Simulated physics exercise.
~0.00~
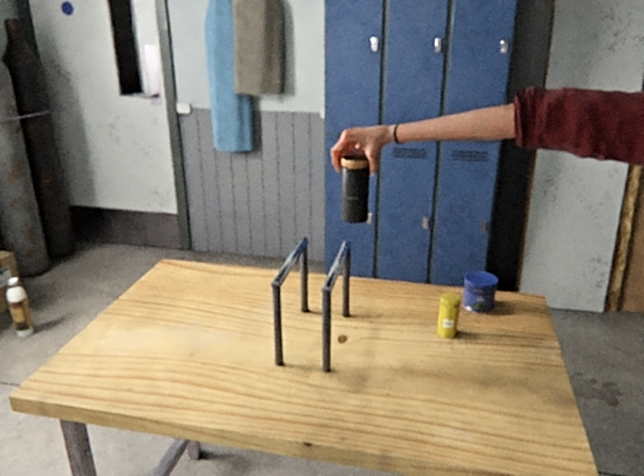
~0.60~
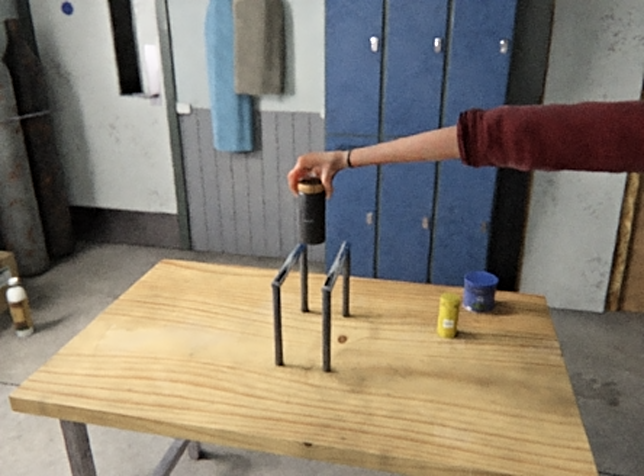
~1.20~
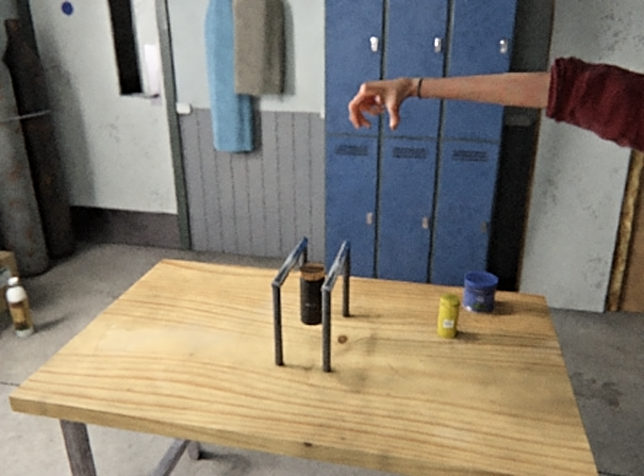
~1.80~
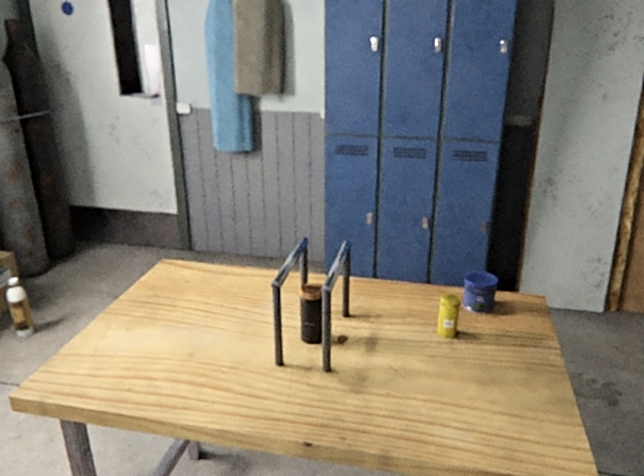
In a room with blue lockers and hanging towels along the back wall, a still camera looks slightly down on a light wooden table. Two dark metal supports stand a little apart near the middle, with a yellow shaker and a blue tin to the right. A hand reaching in from the right holds a black jar upright above the table, then carries it left and lower, over the gap. The hand lets go and draws back as the jar drops down between the supports. The jar ends upright on the table between them, the arm gone and the shaker and tin unmoved.
